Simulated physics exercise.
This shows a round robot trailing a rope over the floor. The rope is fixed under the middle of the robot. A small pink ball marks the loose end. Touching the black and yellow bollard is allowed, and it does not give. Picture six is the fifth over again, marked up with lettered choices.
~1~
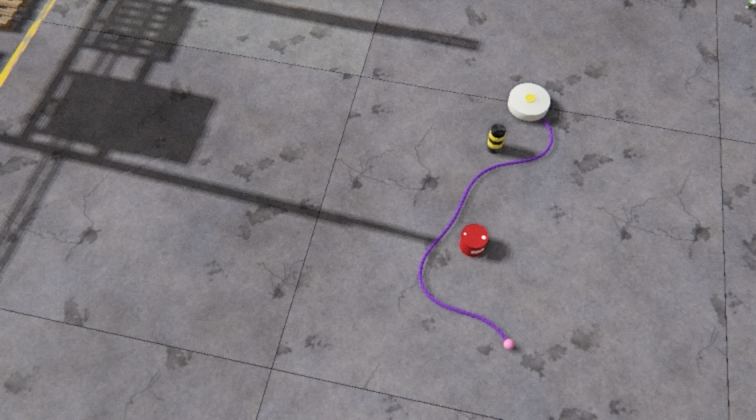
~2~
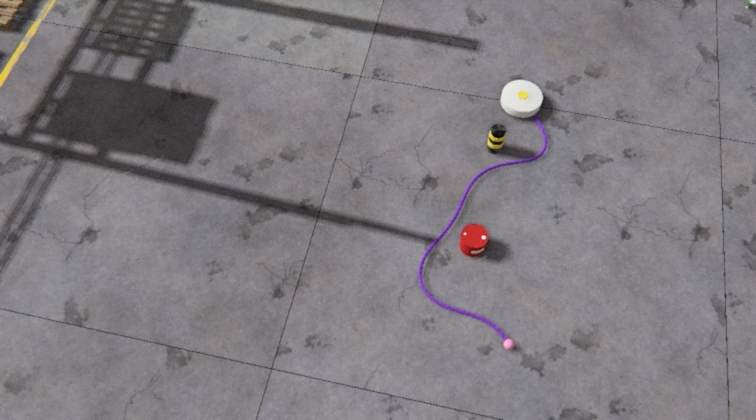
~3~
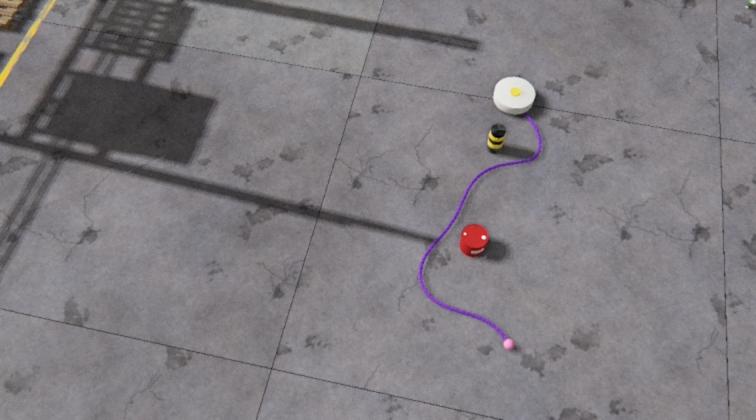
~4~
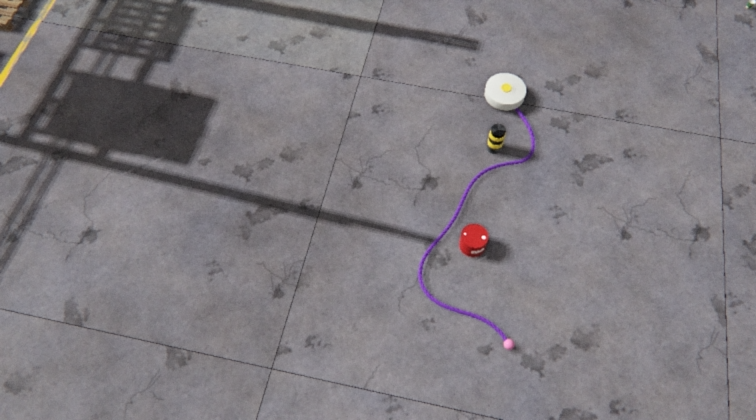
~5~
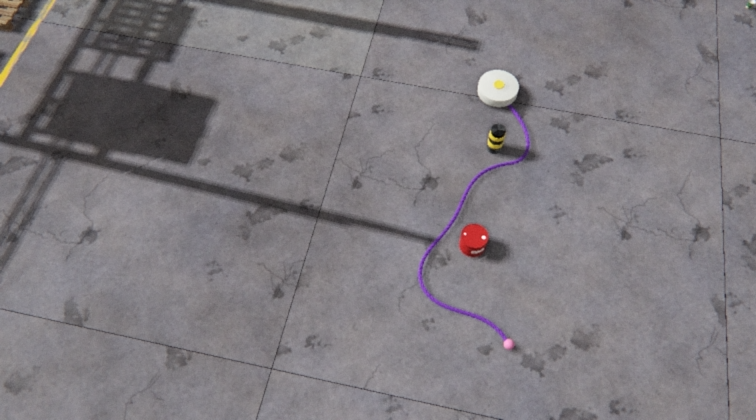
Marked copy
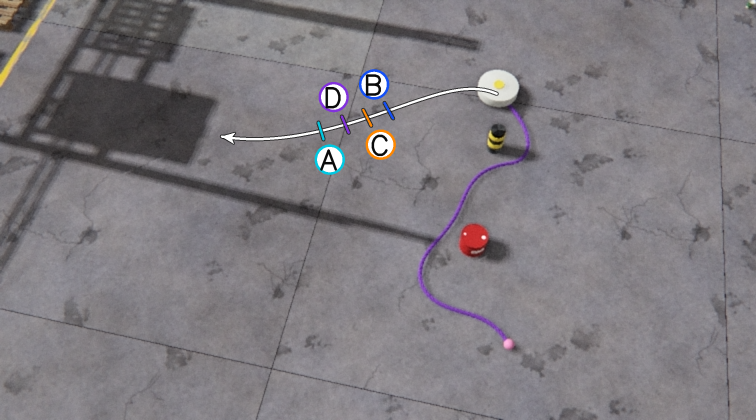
A round white robot with a yellow centre sits in the upper right of a grey, cracked concrete floor seen from high above, with dark shadows across the left. A purple rope curves down from it, past a black and yellow bollard and left of a red pot, to a pink end. The robot slides slightly left and upward, shifting the rope's upper bend, while all else and the camera stay still.
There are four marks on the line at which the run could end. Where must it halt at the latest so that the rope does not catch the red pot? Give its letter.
The farthest safe stop is B.
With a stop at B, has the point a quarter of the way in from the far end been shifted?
By then, yes.
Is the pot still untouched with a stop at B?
For that mark, yes.
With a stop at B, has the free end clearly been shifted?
No.
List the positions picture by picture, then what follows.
In the first picture, red pot (473, 240); bollard (496, 139); robot (529, 103).
In the second picture, robot (521, 100); red pot (473, 240).
In the third picture, robot (514, 96); free end (509, 344).
In the fourth picture, robot (505, 92); bollard (496, 139).
In the fifth picture, robot (498, 89); red pot (473, 240); bollard (496, 139); free end (509, 344).
On the marked copy, A at (321, 131); B at (389, 111); C at (367, 118); D at (345, 125); the route from (497, 94) via (361, 120) to (222, 137).
Following B. Soon after the start, robot (459, 85), middle of the rope (457, 213), free end (509, 344).
Later, robot (421, 95), middle of the rope (459, 209), free end (509, 344).
In the end, robot (389, 106), middle of the rope (474, 193), free end (509, 344); only the bollard has been touched, if anything.
As for the rest, A brings the rope against the pot; C brings the rope against the pot; D brings the rope against the pot.
